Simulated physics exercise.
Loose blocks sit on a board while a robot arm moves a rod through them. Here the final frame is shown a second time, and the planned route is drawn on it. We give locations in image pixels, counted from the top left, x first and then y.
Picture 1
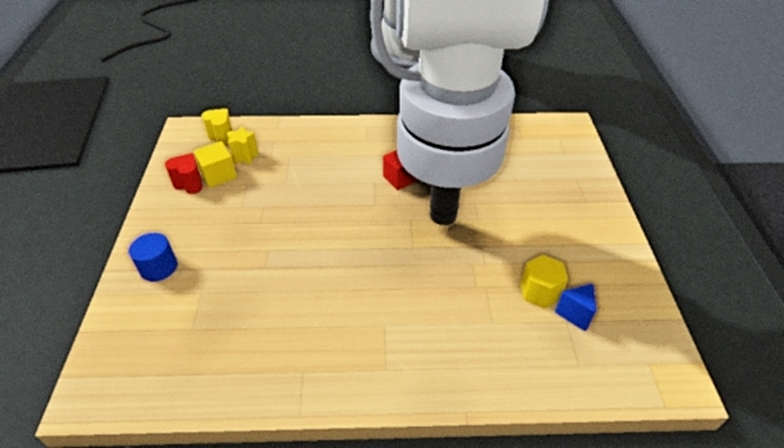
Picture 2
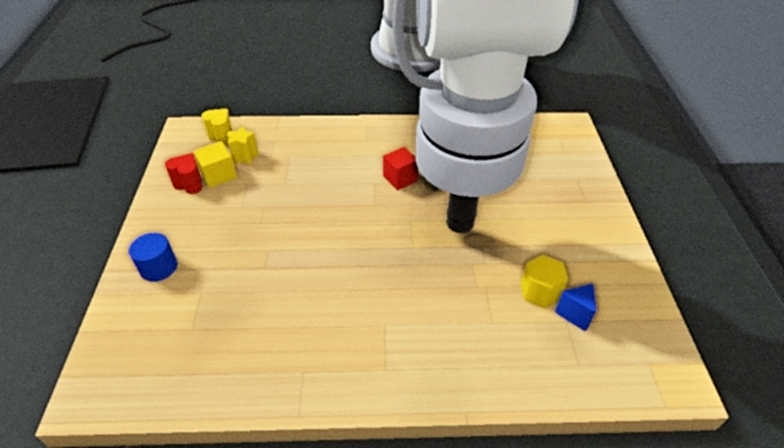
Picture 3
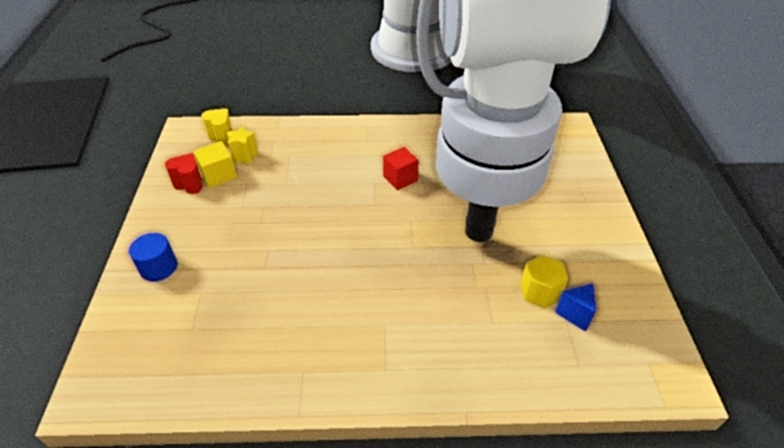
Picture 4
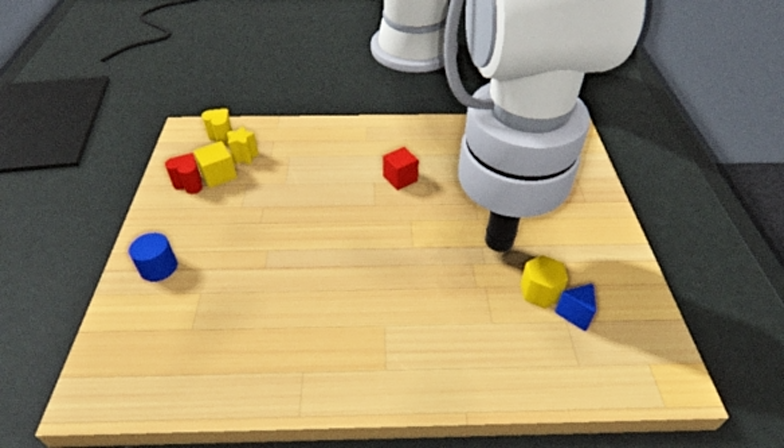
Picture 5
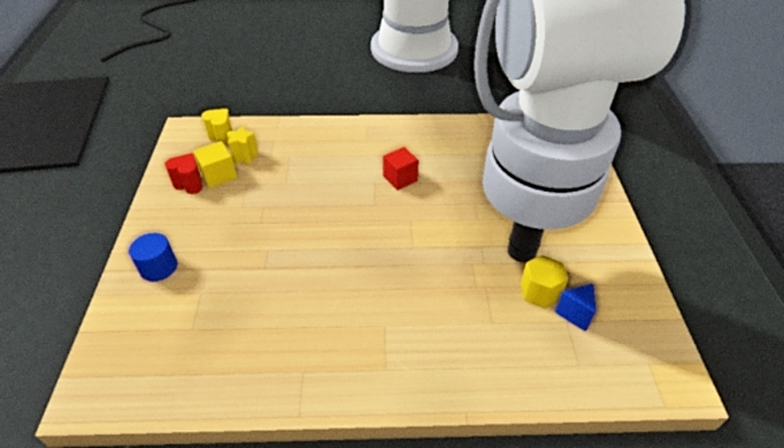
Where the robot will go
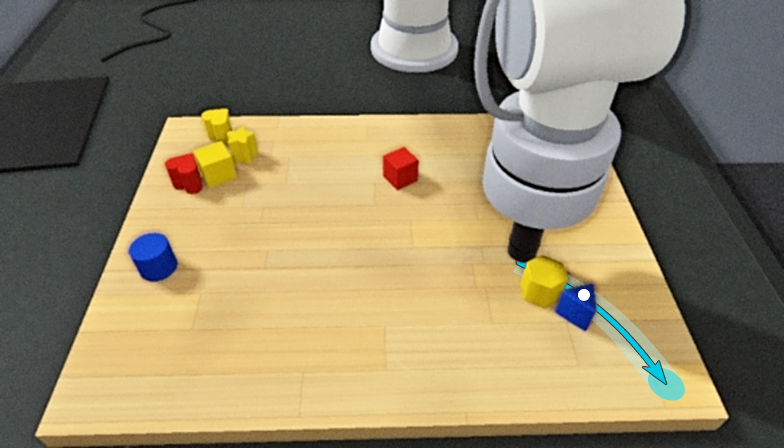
A white and grey robot arm holding a short black rod reaches over a pale wooden board, seen from above by a still camera. A red cube sits near the far edge, a yellow hexagonal block and a blue triangular one at right, a blue cylinder at left, and yellow and red blocks cluster far left. The rod glides right and nearer, closing on the yellow hexagonal block, while every block stays still.
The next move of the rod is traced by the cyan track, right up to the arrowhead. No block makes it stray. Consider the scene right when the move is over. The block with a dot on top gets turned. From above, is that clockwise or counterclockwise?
It twists against the clock when seen from above.
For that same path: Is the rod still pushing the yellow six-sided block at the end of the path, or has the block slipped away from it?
The yellow six-sided block slips off.
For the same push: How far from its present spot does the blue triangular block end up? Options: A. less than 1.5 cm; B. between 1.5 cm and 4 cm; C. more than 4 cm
B
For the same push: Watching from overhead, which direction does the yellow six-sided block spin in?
Top view: Clockwise.
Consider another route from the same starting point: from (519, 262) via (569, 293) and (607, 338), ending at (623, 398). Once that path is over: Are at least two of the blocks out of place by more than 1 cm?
My answer is yes.
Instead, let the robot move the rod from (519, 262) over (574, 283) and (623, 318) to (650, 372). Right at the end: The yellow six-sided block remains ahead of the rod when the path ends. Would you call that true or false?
The claim does not hold.
The drawn path runs from (519, 262) through (572, 290) and (622, 330) to (666, 384); the dot is on the blue triangular block.
On the path given first. One third of the way, rod at (576, 281); yellow six-sided block at (562, 290), turned 60° clockwise; blue triangular block at (593, 308), turned 25° anticlockwise.
Two thirds of the way, rod at (628, 322); yellow six-sided block at (563, 291), turned 65° clockwise; blue triangular block at (594, 310), turned 25° anticlockwise.
At the end, rod at (673, 375); yellow six-sided block at (563, 291), turned 65° clockwise; blue triangular block at (594, 310), turned 25° anticlockwise.
